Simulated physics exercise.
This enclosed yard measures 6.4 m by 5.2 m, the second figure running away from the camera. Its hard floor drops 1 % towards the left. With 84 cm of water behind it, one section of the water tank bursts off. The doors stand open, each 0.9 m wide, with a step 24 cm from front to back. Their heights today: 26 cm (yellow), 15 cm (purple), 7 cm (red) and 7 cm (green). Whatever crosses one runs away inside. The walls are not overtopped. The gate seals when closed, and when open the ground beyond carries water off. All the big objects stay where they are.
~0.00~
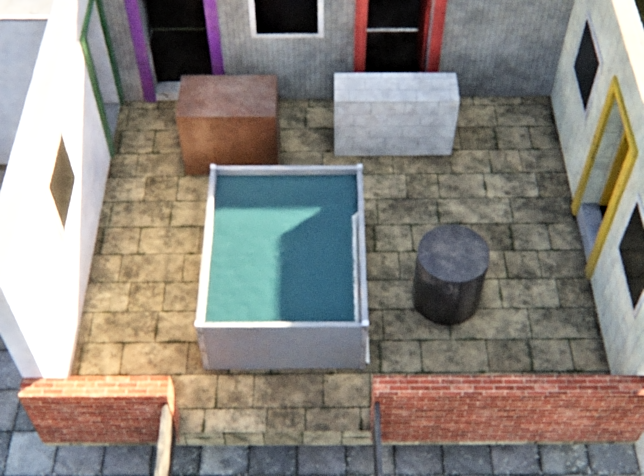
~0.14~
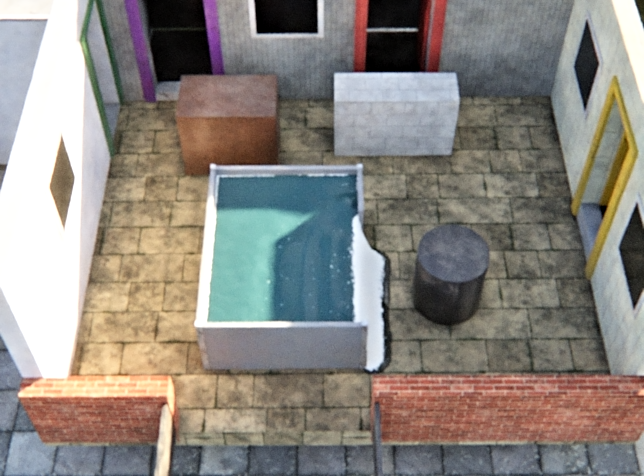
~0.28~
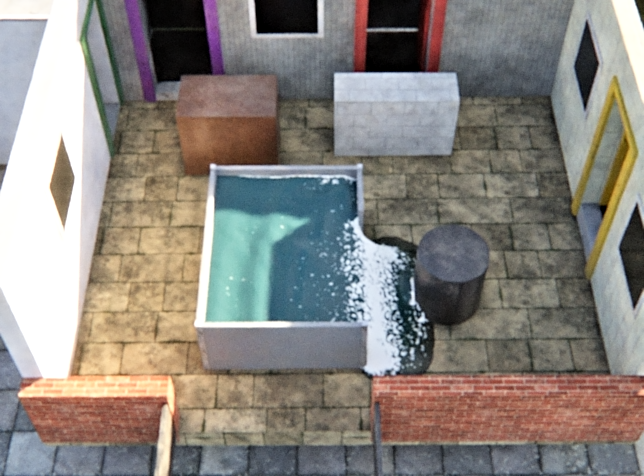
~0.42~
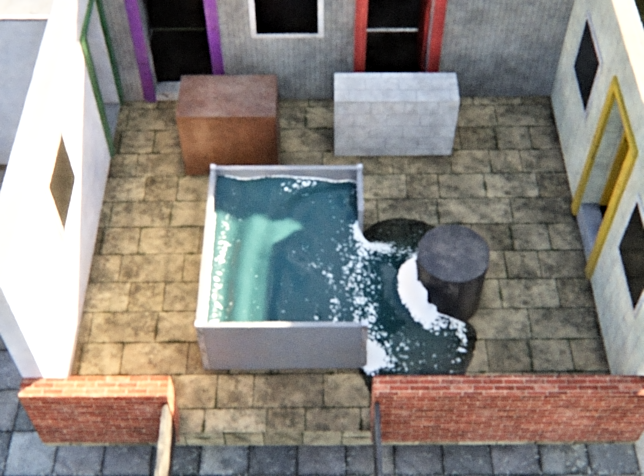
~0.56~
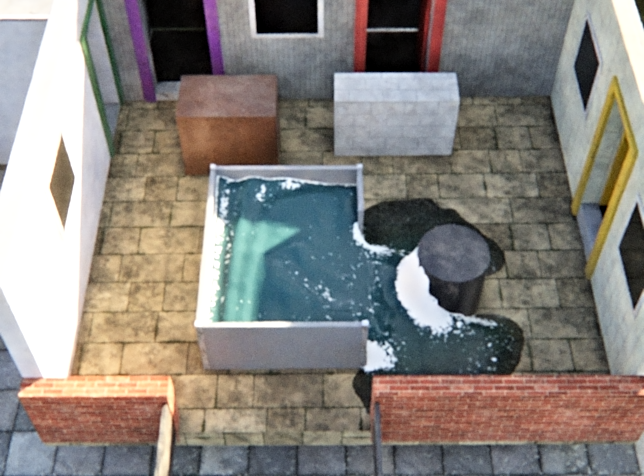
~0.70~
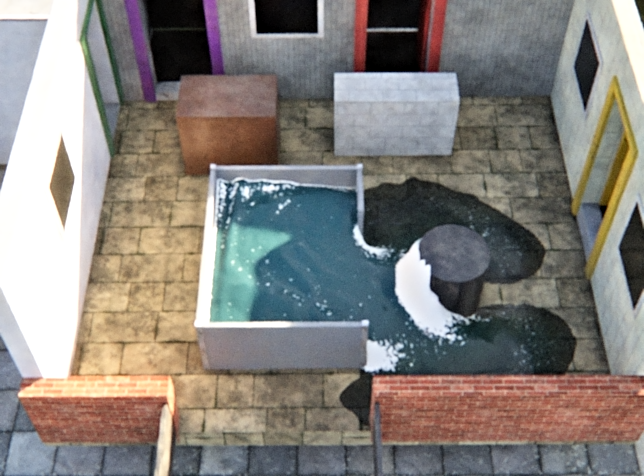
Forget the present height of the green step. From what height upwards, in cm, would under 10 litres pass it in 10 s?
About 27 cm.
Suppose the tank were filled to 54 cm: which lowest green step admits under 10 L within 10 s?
Some 15 cm.
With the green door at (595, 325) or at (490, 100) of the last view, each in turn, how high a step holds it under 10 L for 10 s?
About 31 and 38 cm.
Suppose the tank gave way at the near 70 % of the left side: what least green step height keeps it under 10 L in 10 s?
Then roughly 30 cm.
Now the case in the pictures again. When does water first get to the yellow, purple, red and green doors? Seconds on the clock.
Arrival: Yellow 0.9 s, purple 4.5 s, red 2.8 s, green 4.5 s.
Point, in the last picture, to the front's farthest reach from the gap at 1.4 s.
Near (541, 138).
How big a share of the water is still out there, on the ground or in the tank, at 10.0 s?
Some 84 per cent remains.
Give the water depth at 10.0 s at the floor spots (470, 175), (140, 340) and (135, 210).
About 9, 7 and 12 cm.
After 1.4 s water covers 40 % of the floor, deepest (62 cm) near (608, 395); it has not reached the green door.
After 3.0 s water covers 60 % of the floor, deepest (35 cm) near (443, 167); it has not reached the green door.
After 10.0 s water covers 95 % of the floor, deepest (16 cm) near (120, 116); 14 cm at the green door, 353 litres in over its 7 cm step.
At the green door as built, the water arrived by 4.7 s and peaked near 21 cm at 5.8 s.
With a step of 24.5 cm, 21 litres would have come in within the 10 s; with 34 cm, 1 litre. So under 10 litres takes about 27 cm.
